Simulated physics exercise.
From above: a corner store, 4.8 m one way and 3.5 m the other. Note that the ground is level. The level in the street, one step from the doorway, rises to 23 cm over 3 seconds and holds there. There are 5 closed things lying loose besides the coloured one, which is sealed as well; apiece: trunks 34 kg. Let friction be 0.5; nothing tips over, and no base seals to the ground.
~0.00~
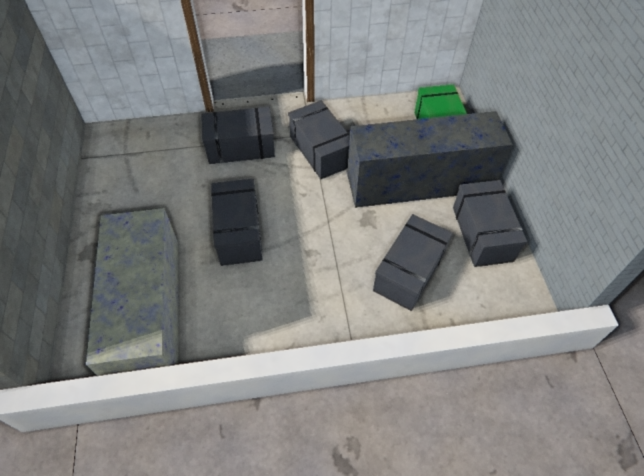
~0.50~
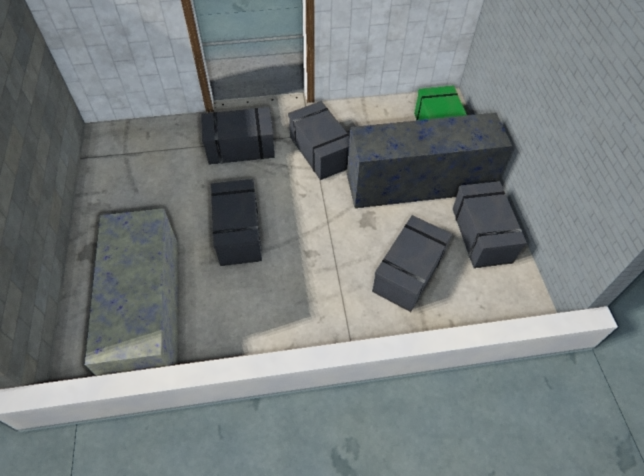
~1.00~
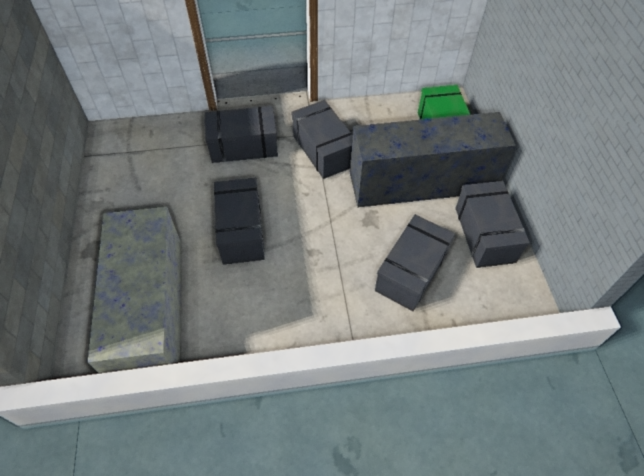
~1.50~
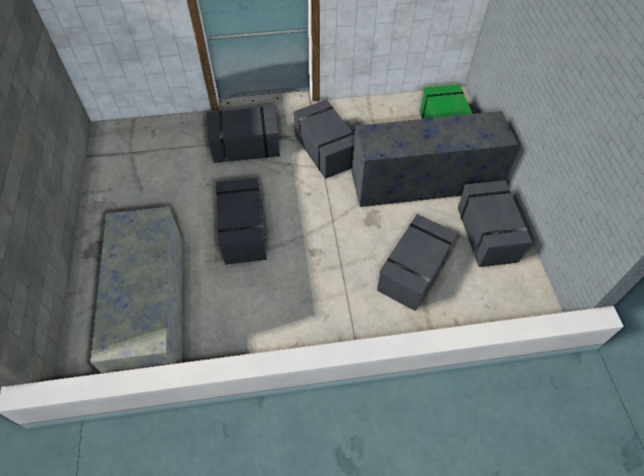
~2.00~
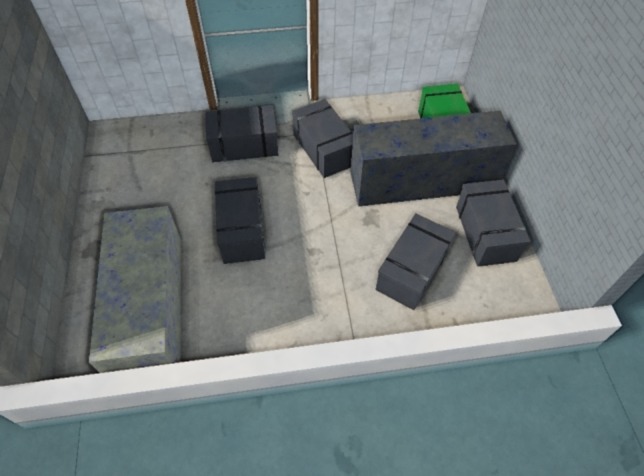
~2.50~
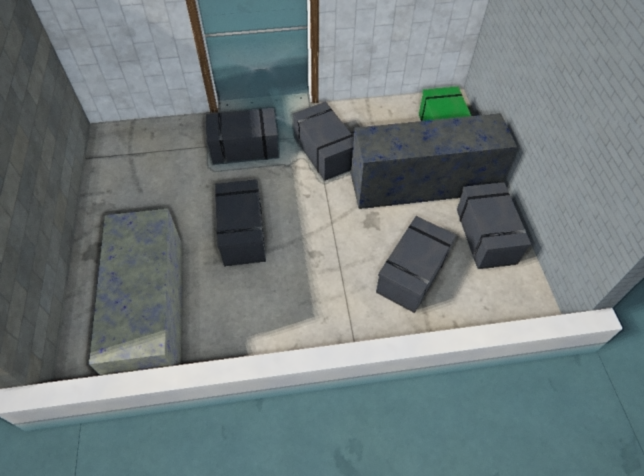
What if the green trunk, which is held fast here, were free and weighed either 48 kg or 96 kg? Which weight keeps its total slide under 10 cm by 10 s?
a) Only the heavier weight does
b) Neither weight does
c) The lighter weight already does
Answer: C.
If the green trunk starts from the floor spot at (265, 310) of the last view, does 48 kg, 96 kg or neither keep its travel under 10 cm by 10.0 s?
Looking at the loads, both keep it.
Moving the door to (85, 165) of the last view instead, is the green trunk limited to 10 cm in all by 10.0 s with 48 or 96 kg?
For that position, the bigger mass alone succeeds.
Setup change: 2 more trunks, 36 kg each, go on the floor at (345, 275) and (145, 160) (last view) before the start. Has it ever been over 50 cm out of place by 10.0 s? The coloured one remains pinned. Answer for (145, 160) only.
For that spot the answer is smaller than that.
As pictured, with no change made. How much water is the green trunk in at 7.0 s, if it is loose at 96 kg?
Depth: Approx. 8 cm.
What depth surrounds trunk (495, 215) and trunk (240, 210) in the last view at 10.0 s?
About 9 and 8 cm.
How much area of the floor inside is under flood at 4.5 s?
Wet area: Approx. 8.0 m2.
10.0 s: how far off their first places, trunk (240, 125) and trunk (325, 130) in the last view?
Respectively 100 and 5 centimetres.
After 3.5 s the green trunk would be 0 cm from its start with 48 kg and 0 cm from its start with 96 kg; 0 cm of water round it then.
After 4.5 s the green trunk would be 0 cm from its start with 48 kg and 0 cm from its start with 96 kg; 2 cm of water round it then.
After 7.0 s the green trunk would be 0 cm from its start with 48 kg and 0 cm from its start with 96 kg; 8 cm of water round it then.
After 10.0 s the green trunk would be 0 cm from its start with 48 kg and 0 cm from its start with 96 kg; 9 cm of water round it then.
